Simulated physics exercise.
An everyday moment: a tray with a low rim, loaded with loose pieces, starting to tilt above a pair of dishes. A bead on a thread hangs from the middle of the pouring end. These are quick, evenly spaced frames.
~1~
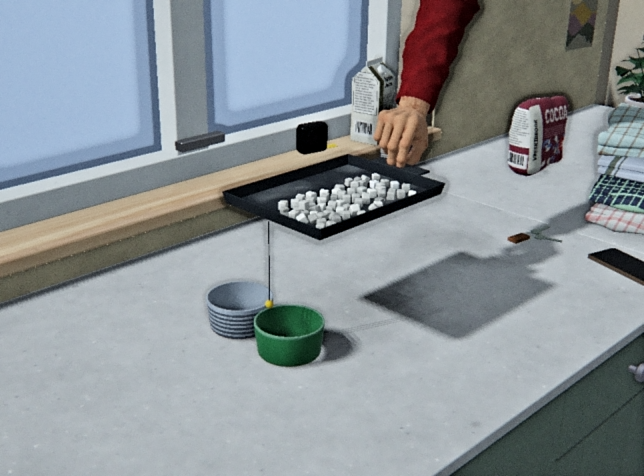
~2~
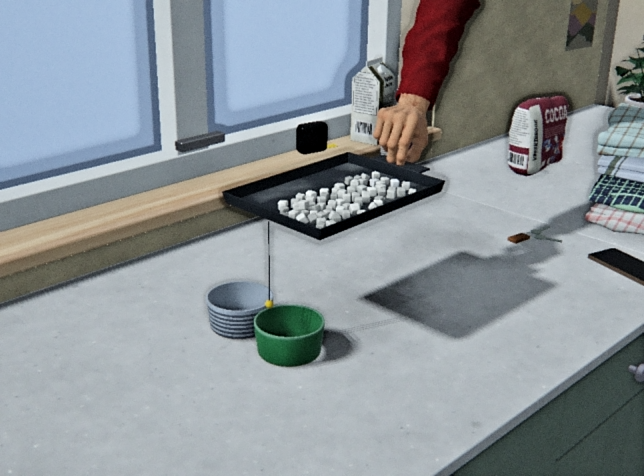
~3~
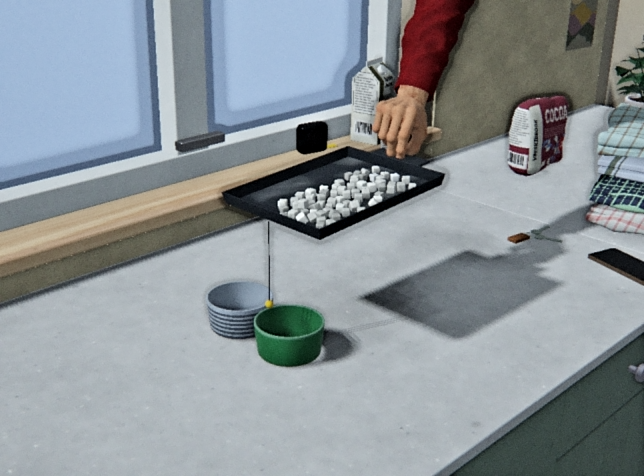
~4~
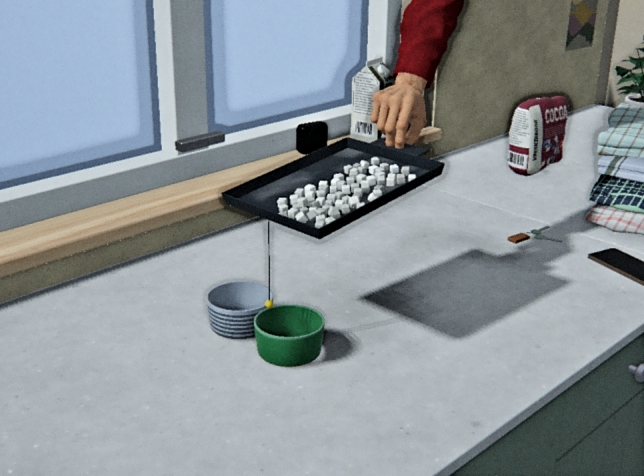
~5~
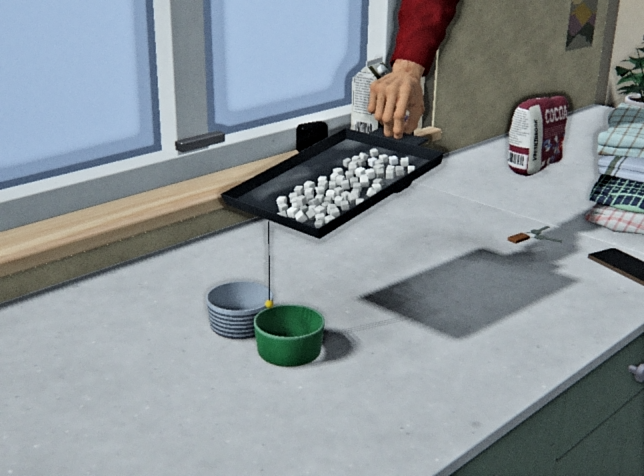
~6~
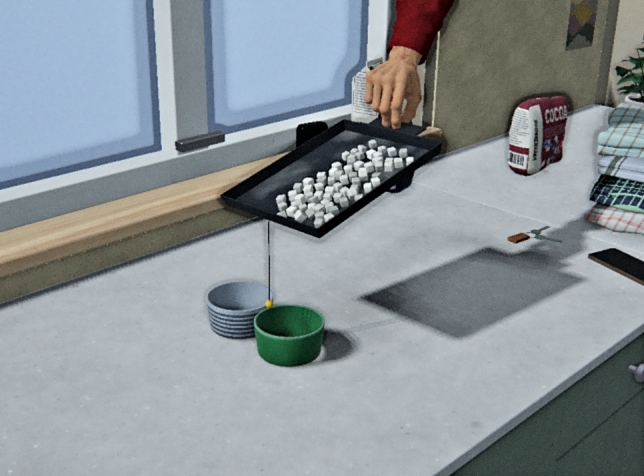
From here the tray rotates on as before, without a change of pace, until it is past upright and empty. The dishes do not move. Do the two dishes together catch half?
Together they catch less than half.
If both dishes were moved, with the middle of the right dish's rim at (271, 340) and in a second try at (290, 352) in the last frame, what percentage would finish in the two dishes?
About 50 and 40 per cent.
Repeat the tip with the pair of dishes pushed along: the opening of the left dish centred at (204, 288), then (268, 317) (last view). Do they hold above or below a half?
One: Below a half. Two: The smaller part.
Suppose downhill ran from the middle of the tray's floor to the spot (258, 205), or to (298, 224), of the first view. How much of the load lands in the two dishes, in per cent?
Near 30 % and 10 %.
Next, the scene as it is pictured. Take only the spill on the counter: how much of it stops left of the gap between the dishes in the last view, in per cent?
Some 90 per cent.
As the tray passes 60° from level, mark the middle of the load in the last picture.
Near (279, 197).
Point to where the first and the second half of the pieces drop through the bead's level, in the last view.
Around (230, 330) and then (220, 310).
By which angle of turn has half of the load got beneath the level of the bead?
Near 115 degrees.
Just after the last frame, tray tipped steeply; every one on the tray.
A moment on, tray tipped right over; almost all on the tray; just a few outside both.
Further on, tray tipped past a quarter turn; about a tenth in the left dish; almost all outside both.
When it is over, tray tipped past a quarter turn; not one in the right dish; about a tenth in the left dish; almost all outside both.
